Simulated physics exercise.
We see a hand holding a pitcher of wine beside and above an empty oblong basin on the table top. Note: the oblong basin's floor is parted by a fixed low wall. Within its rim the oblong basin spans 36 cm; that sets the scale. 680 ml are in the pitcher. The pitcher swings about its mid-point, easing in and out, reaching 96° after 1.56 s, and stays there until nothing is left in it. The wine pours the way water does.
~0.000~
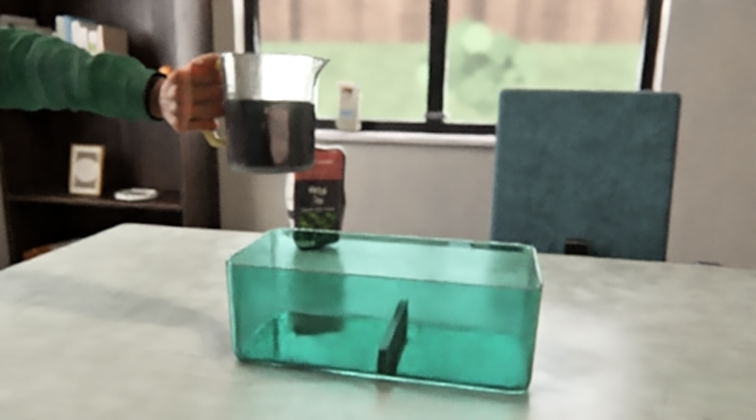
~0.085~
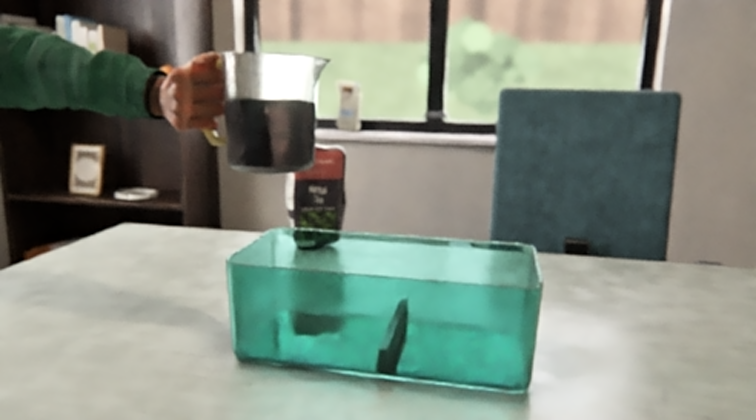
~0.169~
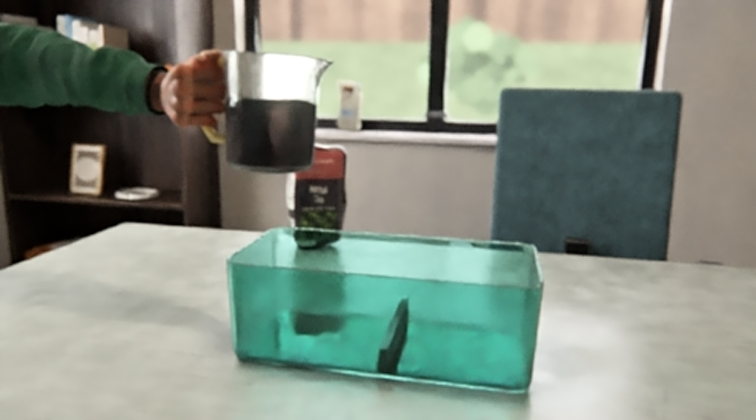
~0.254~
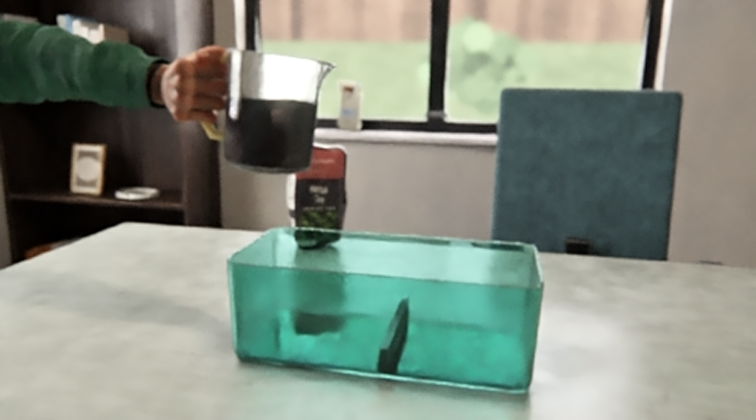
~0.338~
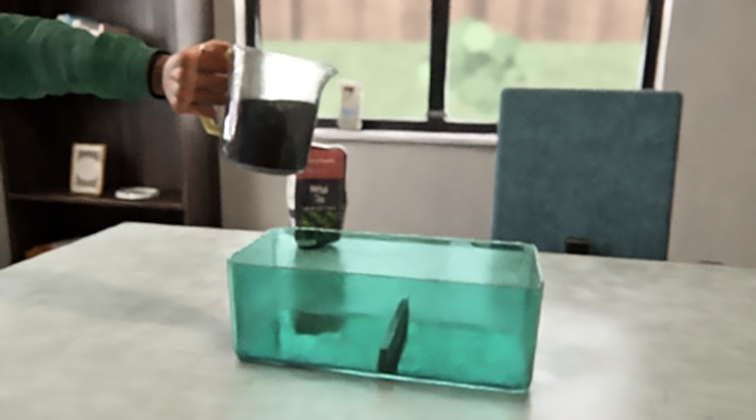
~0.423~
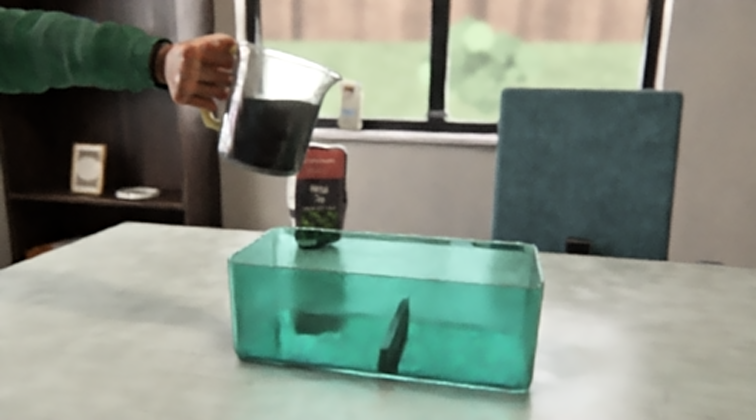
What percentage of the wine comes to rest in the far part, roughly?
51 %.
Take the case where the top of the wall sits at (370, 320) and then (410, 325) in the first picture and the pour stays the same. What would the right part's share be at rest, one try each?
I'd put it at about 90 per cent for the first and about 15 per cent for the second.
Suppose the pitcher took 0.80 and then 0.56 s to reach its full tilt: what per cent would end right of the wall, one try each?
Try 1: 45 %; try 2: 45 %.
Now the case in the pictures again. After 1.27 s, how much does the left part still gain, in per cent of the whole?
Roughly 40 in a hundred.
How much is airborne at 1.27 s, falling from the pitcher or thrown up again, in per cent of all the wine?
Near 22 per cent, I'd say.
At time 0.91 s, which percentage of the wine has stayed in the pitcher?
I'd estimate some 96 % remains.
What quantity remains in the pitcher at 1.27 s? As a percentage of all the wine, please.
48 %.
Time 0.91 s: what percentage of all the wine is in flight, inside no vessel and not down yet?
Near 5 per cent at that moment.
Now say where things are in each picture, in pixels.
It leans 0°; its right rim is at (330, 58); the wine meets the walls at (233, 99) and (313, 100); the oblong basin's rim runs from (251, 245) to (538, 267); the wall's top is at (395, 322), in the first picture.
It leans 1°; its right rim is at (331, 58); the wine meets the walls at (233, 98) and (314, 100), in the second picture.
It leans 3°; its right rim is at (333, 61); the wine meets the walls at (234, 99) and (314, 100), in the third picture.
It leans 6°; its right rim is at (336, 65); the wine meets the walls at (235, 99) and (316, 100), in the fourth picture.
It leans 11°; its right rim is at (340, 70); the wine meets the walls at (235, 99) and (317, 101), in the fifth picture.
It leans 16°; its right rim is at (344, 78); the wine meets the walls at (235, 99) and (319, 101), in the sixth picture.
By 0.91 s the tilt is 61° and 95 per cent is still to pour, 0 is left of the wall and 0 right of it.
By 1.27 s the tilt is 88° and 48 per cent is still to pour, 8 is left of the wall and 23 right of it.
By 1.65 s the tilt is 96° and 10 per cent is still to pour, 34 is left of the wall and 49 right of it.
By 2.06 s the tilt is 96° and 1 per cent is still to pour, 46 is left of the wall and 51 right of it.
At rest 48 per cent lies left of the wall, 51 right of it and 1 outside.
